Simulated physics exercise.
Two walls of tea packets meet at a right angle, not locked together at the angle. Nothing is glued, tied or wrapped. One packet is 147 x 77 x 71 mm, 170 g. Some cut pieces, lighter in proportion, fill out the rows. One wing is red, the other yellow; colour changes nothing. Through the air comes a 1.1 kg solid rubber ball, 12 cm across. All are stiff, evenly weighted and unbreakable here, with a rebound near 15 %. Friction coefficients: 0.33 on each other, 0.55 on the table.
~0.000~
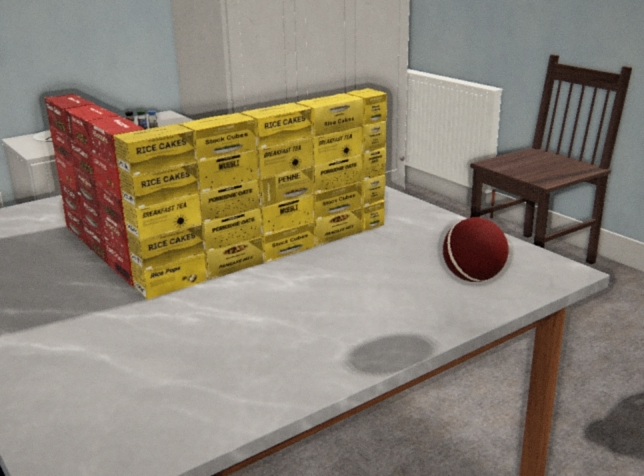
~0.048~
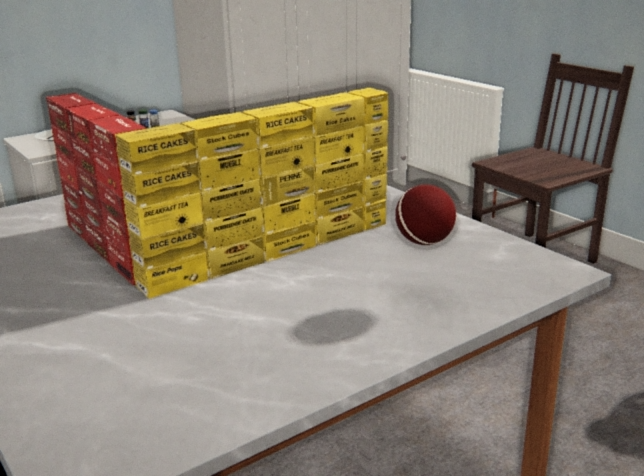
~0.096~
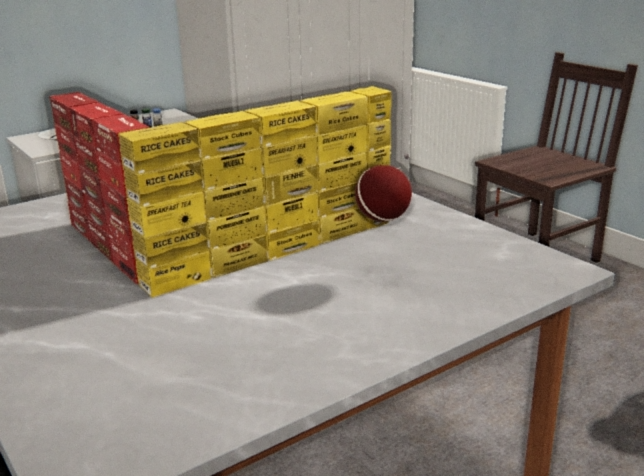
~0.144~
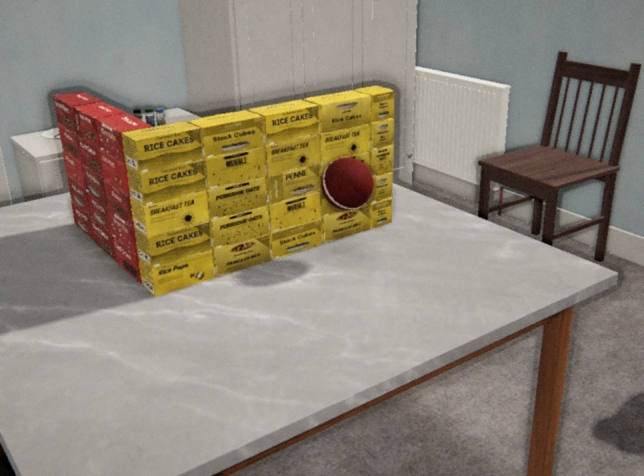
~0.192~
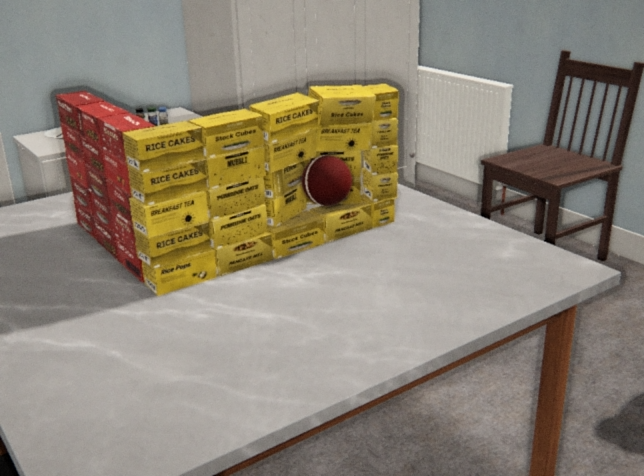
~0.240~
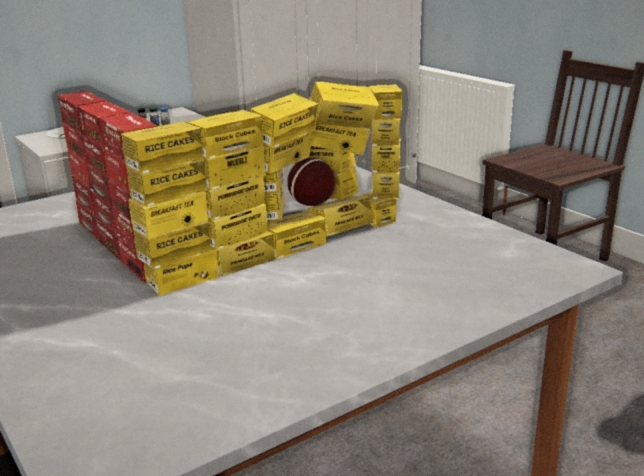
An L-shaped stack of boxes, its short red wing at left and its longer yellow wing facing us, stands on a pale marbled table, seen from slightly above in a blue-walled room. A dark red ball hangs in the air at right, with a wooden chair and white radiator behind. As the camera pans slightly, the ball flies leftward into the yellow wall, pushing packets inward and tilting those above.
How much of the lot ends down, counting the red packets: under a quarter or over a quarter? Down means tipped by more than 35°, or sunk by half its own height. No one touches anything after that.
It comes to fewer than one in four.
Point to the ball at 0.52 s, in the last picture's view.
Near (245, 171).
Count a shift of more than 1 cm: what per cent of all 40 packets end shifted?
It is 50 per cent.
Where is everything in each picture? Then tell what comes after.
In the first picture (we follow the side turned to the camera; the camera pans a little), ball (475, 250) 45 cm from contact, 3.1 m/s; top red packet (101, 144); top yellow packet (340, 117); no piece has moved.
In the second picture, ball (426, 215) 30 cm from contact, 3.0 m/s; top red packet (103, 143).
In the third picture, ball (383, 194) 16 cm from contact, 3.0 m/s; top red packet (106, 142).
In the fourth picture, ball (347, 184) 18 mm from contact, 2.8 m/s; top red packet (109, 141).
In the fifth picture, ball (327, 181) after contact, 1.9 m/s; top red packet (112, 140); top yellow packet (348, 111) tipped 12°; 17 stirred so far.
In the sixth picture, ball (311, 182) after contact, 1.6 m/s; top red packet (113, 140); top yellow packet (347, 115) tipped 26°; 21 stirred so far.
Around 0.32 s, ball still moving; none of the 15 red packets down (9 of 40 in all colours); top red packet unmoved; top yellow packet tipped 47°, 42 mm lower.
Around 0.52 s, ball still moving; none of the 15 red packets down (9 of 40 in all colours); top red packet unmoved; top yellow packet tipped 64°, 25 cm lower.
Around 0.98 s, ball still moving; none of the 15 red packets down (13 of 40 in all colours); top red packet unmoved; top yellow packet tipped 66°, 25 cm lower.
Finally (1.3 s), ball rolling away; none of the 15 red packets down (13 of 40 in all colours); top red packet unmoved; top yellow packet tipped 66°, 25 cm lower. That is 0 per cent. Seen by the last camera, middles, top red packet near (130, 137), top yellow packet near (337, 206).
